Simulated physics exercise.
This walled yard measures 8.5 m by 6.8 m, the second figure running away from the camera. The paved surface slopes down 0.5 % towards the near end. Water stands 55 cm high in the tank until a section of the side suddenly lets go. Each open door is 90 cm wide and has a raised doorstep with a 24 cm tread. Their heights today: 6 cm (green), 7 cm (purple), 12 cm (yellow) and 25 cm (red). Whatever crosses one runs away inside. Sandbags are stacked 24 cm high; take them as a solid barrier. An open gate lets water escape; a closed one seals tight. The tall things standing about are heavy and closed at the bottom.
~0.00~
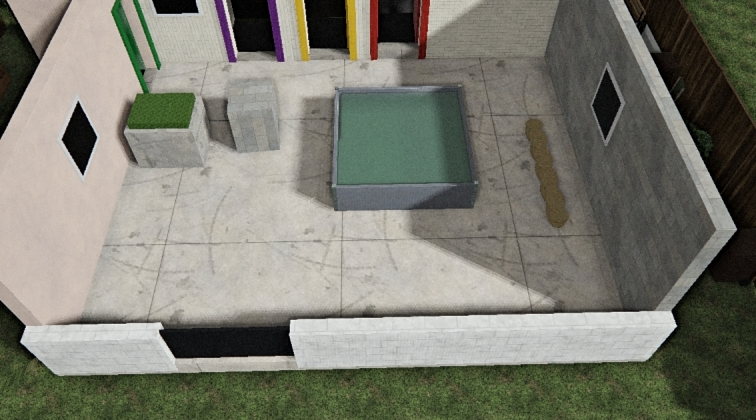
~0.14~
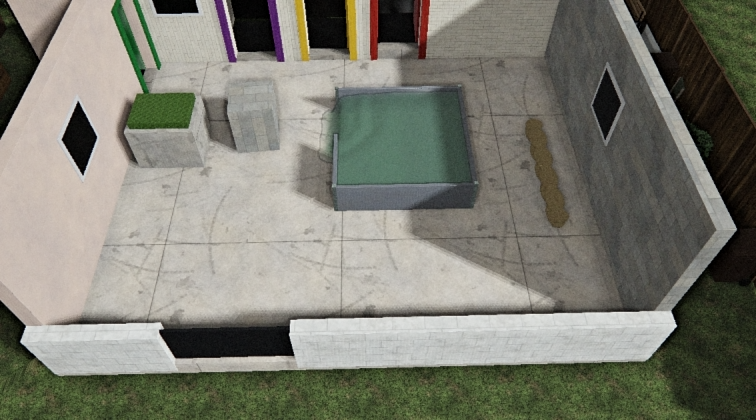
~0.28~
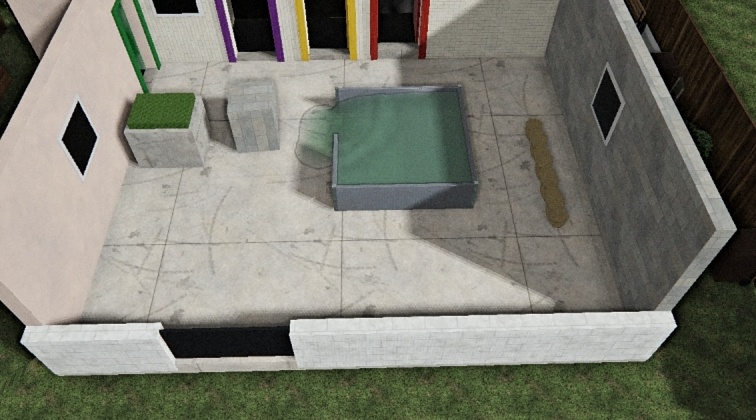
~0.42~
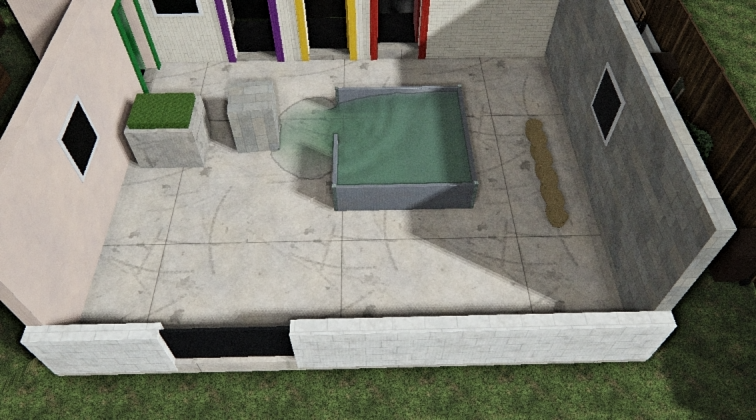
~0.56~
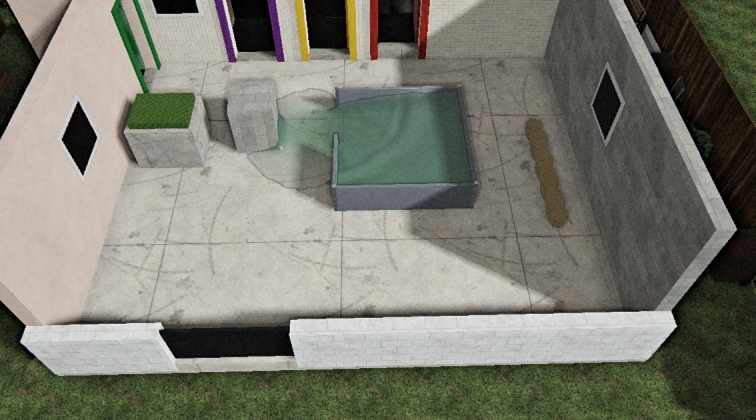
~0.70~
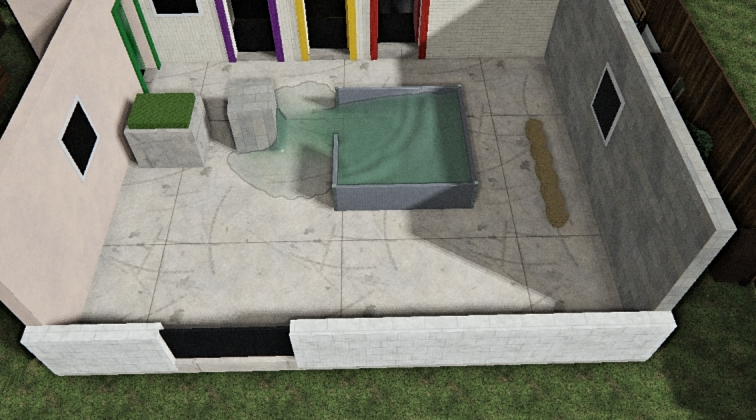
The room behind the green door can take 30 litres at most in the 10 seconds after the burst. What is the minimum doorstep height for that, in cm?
Close to 16 cm is just enough.
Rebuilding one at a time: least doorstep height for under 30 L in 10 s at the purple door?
Roughly 18 cm at purple.
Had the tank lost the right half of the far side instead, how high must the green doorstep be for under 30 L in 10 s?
Then roughly 9.0 cm.
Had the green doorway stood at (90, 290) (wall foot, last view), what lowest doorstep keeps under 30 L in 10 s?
About 7.5 cm.
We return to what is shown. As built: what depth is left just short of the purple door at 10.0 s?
Roughly 10.5 cm deep.
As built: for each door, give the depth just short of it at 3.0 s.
Depths in cm: Green 18, purple 19, yellow 8, red 1.
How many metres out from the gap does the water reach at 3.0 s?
Some 5.8 m out.
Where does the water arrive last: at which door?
It is the red one.
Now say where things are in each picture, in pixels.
The tank at (401, 136) is whole and still, 55 cm deep; the green door at (139, 44) is dry, in the first picture.
The front is at (323, 158), 0.3 m from the gap at (339, 127); 0.3 m2 of floor is wet, 55 cm left at the back, in the second picture.
The front is at (301, 156), 0.7 m from the gap at (339, 129); 1.0 m2 of floor is wet, 55 cm left at the back, in the third picture.
The front is at (276, 154), 1.2 m from the gap at (339, 129); 1.9 m2 of floor is wet, 55 cm left at the back, in the fourth picture.
The front is at (254, 157), 1.6 m from the gap at (339, 130); 2.7 m2 of floor is wet, 55 cm left at the back, in the fifth picture.
The front is at (232, 160), 2.0 m from the gap at (339, 129); 3.5 m2 of floor is wet, 55 cm left at the back; 2.2 m in a straight line remain to the green door at (139, 44), in the sixth picture.
After 1.4 s water covers 15 % of the floor, deepest (43 cm) near (285, 134); it has not reached the green door.
After 3.0 s water covers 45 % of the floor, deepest (32 cm) near (285, 134); 18 cm at the green door, 25 litres in over its 6 cm doorstep.
After 10.0 s water covers 85 % of the floor, deepest (12 cm) near (284, 141); 9 cm at the green door, 250 litres in over its 6 cm doorstep.
At the green door as built, the water arrived by 1.9 s and peaked near 18 cm at 3.0 s.
Run again over the same 10 s with other heights there, 62 litres in over 13 cm, 19 litres over 17.5 cm. The limit of 30 litres is kept from about 16 cm up.
